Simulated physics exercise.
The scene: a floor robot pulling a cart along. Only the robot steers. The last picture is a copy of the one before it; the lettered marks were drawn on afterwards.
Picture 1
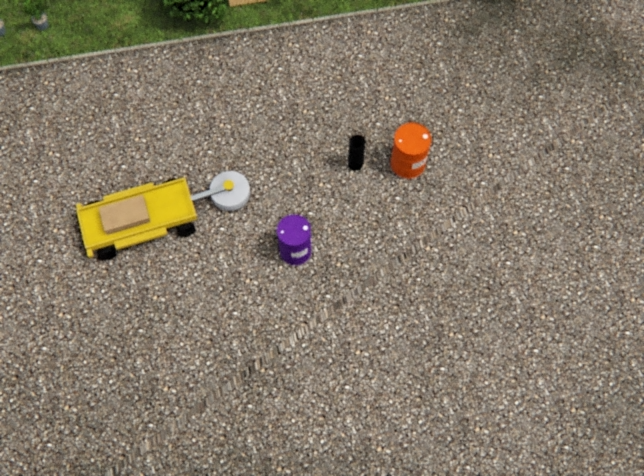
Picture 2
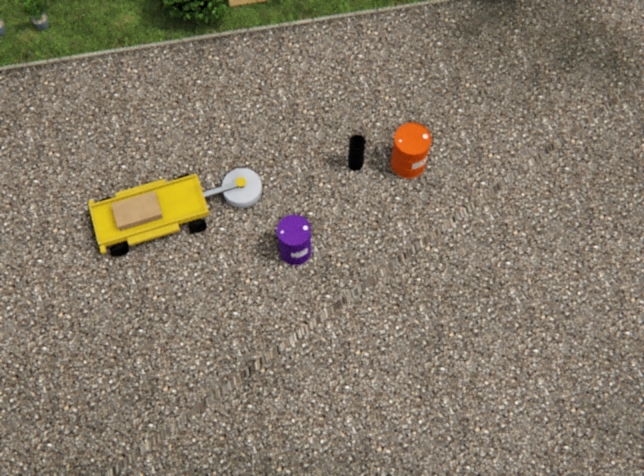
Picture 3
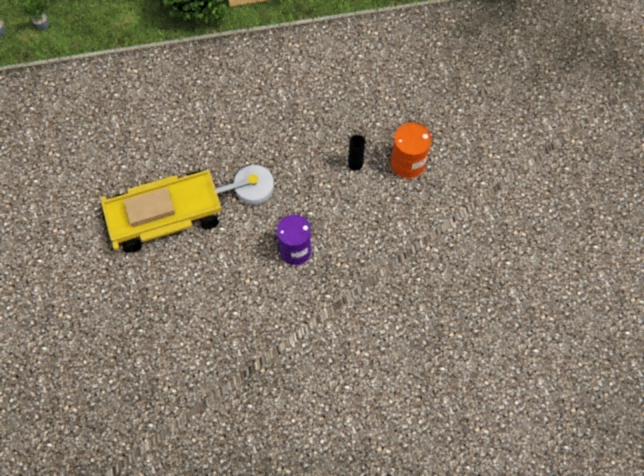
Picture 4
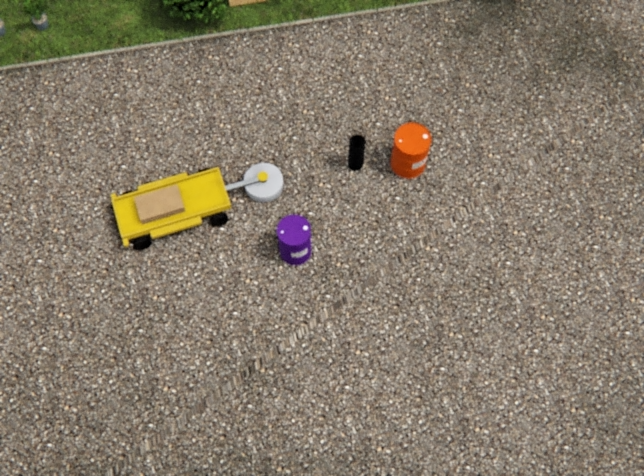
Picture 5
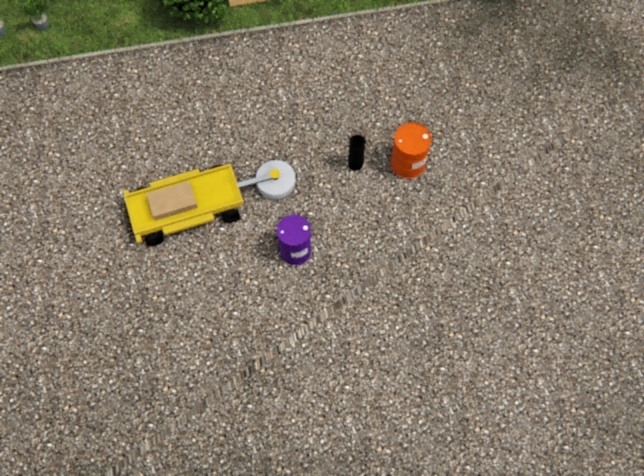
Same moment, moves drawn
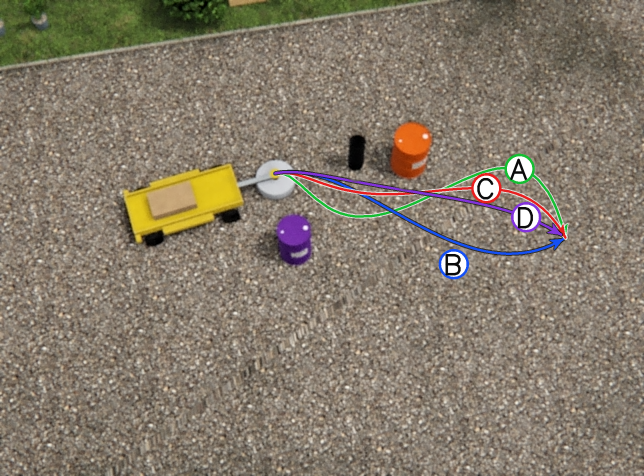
On a gravel lot, a round robot slowly pulling a yellow cart rightward, passing above a standing purple drum.
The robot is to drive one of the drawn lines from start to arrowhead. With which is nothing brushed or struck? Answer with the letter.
The robot should drive B.
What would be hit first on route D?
First the black post.
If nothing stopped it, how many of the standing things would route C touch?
It touches one.
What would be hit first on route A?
First the purple drum.
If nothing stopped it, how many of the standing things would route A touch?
It touches two.
On the marked copy, A from (275, 173) via (433, 195) to (566, 238); B from (275, 173) via (412, 222) to (564, 239); C from (275, 173) via (427, 192) to (566, 238); D from (275, 173) via (422, 193) to (561, 235).
With B. Early on, robot (374, 206), cart (282, 189).
Further on, robot (474, 253), cart (384, 217).
At the end, robot (562, 242), cart (469, 236); nothing has been touched.
As for the rest, A meets the purple drum and orange drum; C meets the orange drum; D meets the black post and orange drum.
